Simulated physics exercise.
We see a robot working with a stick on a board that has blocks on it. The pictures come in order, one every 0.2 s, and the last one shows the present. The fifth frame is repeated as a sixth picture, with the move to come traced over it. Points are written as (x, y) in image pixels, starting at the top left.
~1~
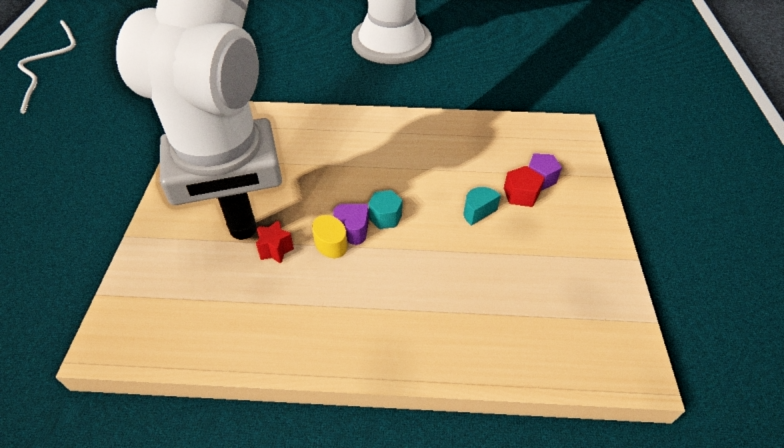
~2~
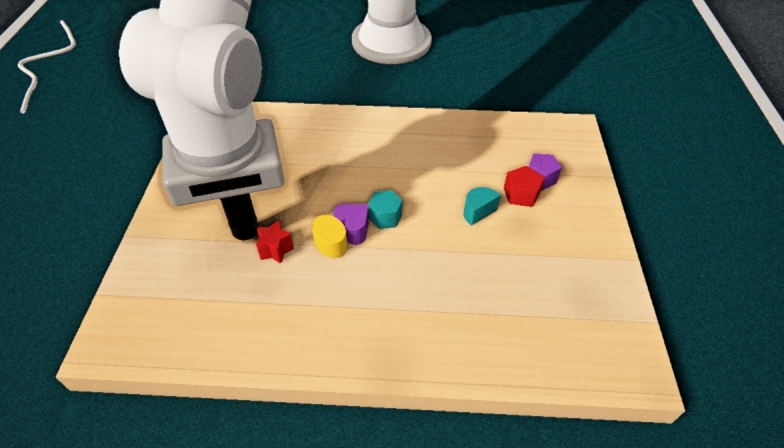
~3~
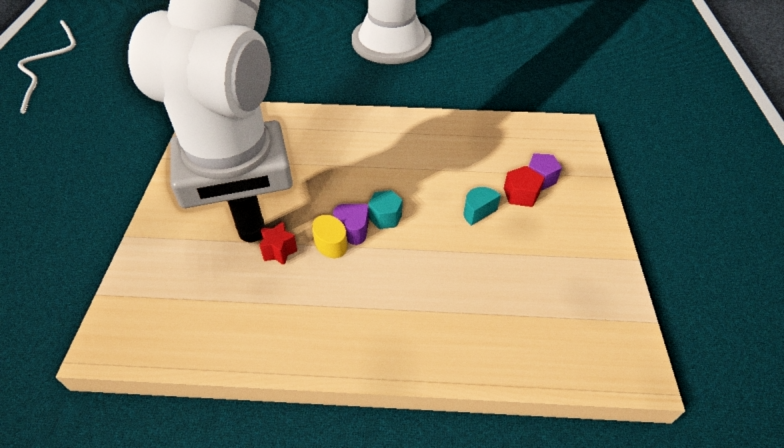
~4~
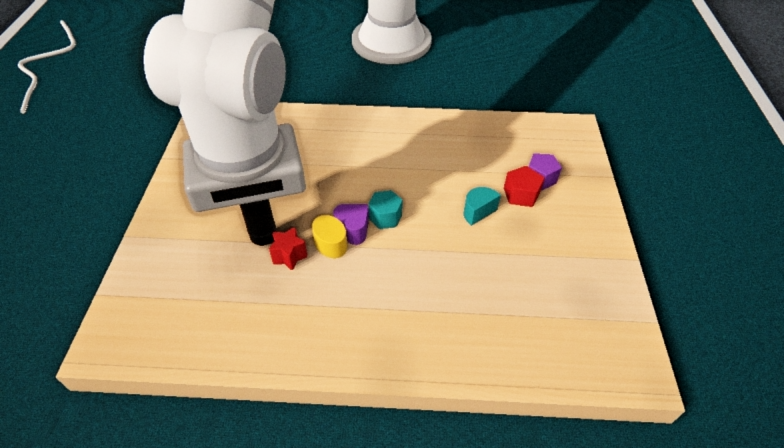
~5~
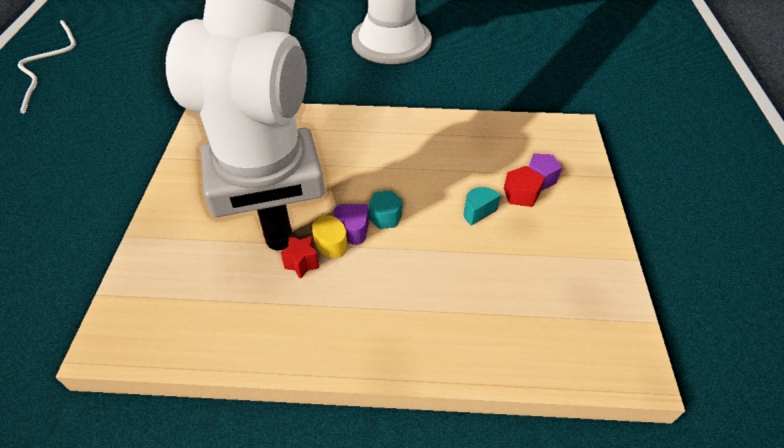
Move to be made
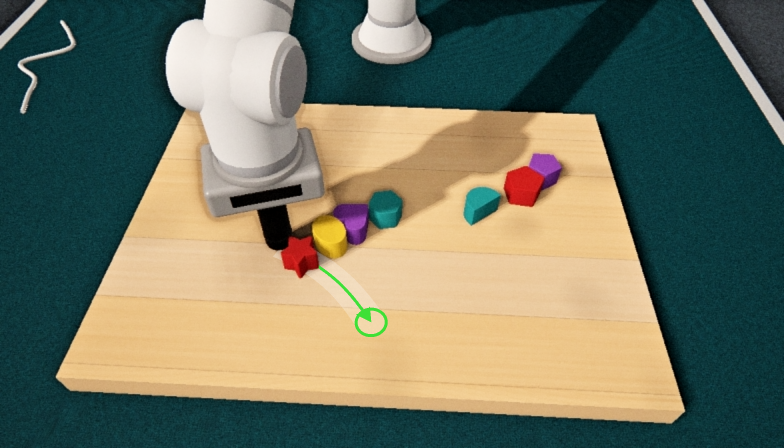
White robot arm with a black stick nudging a red star block slightly rightward toward a yellow block on a wooden board.
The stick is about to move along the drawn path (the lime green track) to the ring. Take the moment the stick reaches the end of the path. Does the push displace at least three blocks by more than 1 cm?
That would be a no.
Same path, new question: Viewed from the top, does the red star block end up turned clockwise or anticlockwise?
In a top view, it turns clockwise.
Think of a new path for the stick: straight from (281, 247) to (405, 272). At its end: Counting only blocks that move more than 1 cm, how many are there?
Looking at the path, I think three or more of the blocks end up more than 1 cm away.
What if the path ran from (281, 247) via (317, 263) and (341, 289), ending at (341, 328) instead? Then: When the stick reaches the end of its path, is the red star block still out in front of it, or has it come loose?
It keeps leading.
Drawn move, from (281, 247) through (331, 276) to (371, 322).
What follows on the original path. One third of the way, stick at (315, 259); red star block at (329, 267), turned 35° clockwise.
Two thirds of the way, stick at (345, 284); red star block at (361, 294), turned 35° clockwise.
At the end, stick at (371, 316); red star block at (389, 329), turned 35° clockwise; yellow oval block still.
